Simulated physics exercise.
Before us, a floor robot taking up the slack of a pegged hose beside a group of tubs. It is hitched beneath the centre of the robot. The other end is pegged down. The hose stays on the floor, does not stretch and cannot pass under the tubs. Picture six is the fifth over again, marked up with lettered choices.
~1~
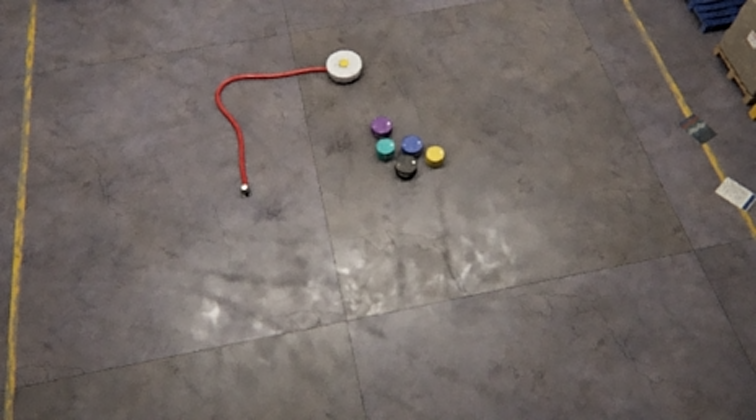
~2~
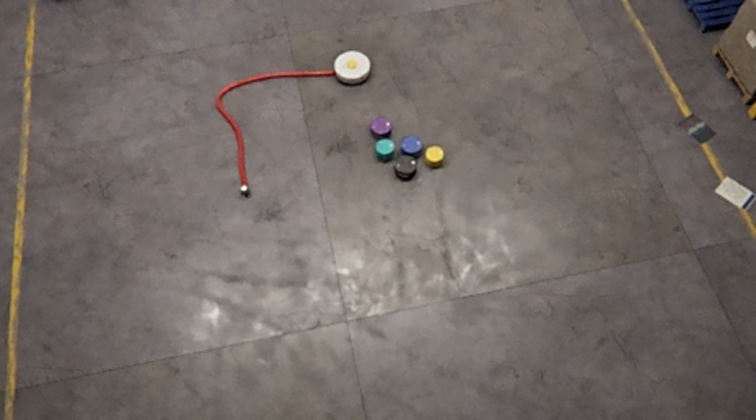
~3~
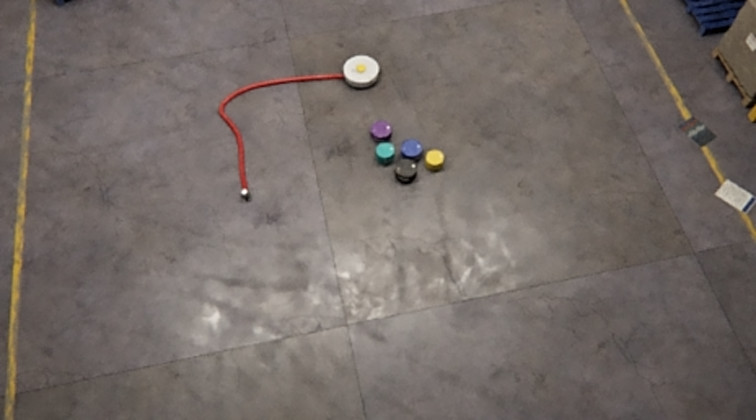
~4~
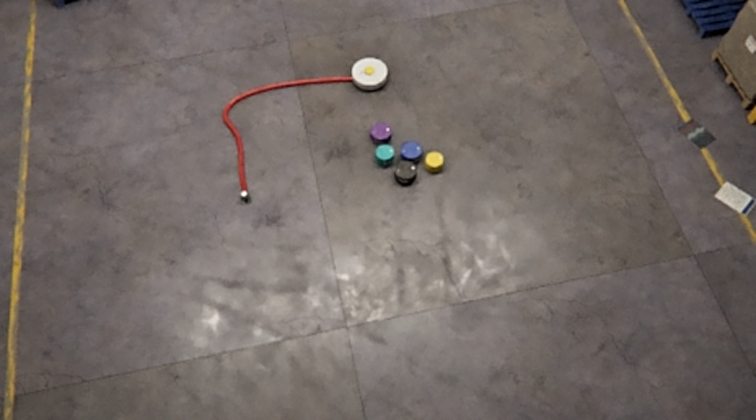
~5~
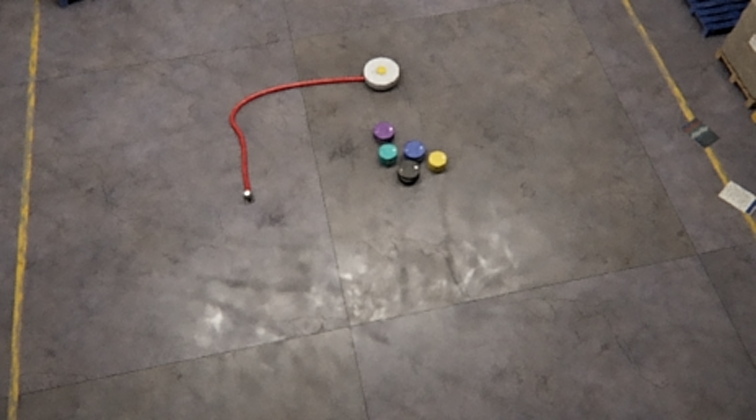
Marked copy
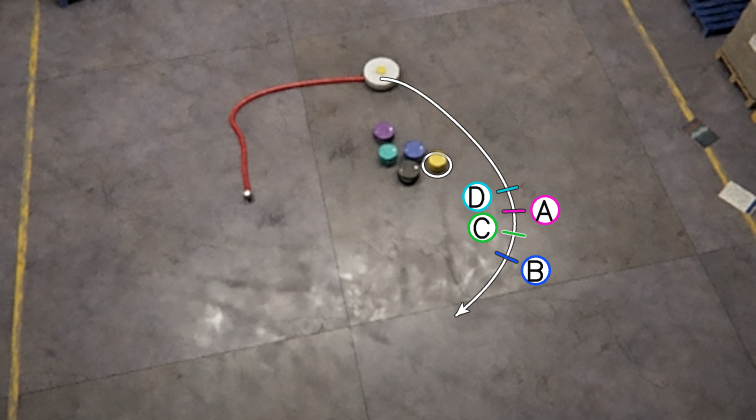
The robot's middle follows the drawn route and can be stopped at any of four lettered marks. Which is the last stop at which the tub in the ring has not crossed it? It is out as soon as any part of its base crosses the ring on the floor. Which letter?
Mark D.
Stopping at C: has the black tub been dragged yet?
Yes.
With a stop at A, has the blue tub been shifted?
By then, yes.
On the marked copy, A at (514, 211); B at (506, 257); C at (514, 234); D at (507, 190); the ring at (437, 165); the route from (382, 79) via (498, 172) to (456, 316).
Following D. Soon after the start, robot (435, 100); yellow tub (437, 162).
Later, robot (479, 141); yellow tub (437, 162).
In the end, robot (509, 186); yellow tub (437, 162); turquoise tub (389, 169); purple tub (389, 153); the yellow tub is still in its ring.
As for the rest, A drags the ringed tub to (433, 176); B drags the ringed tub to (434, 203); C drags the ringed tub to (435, 191).
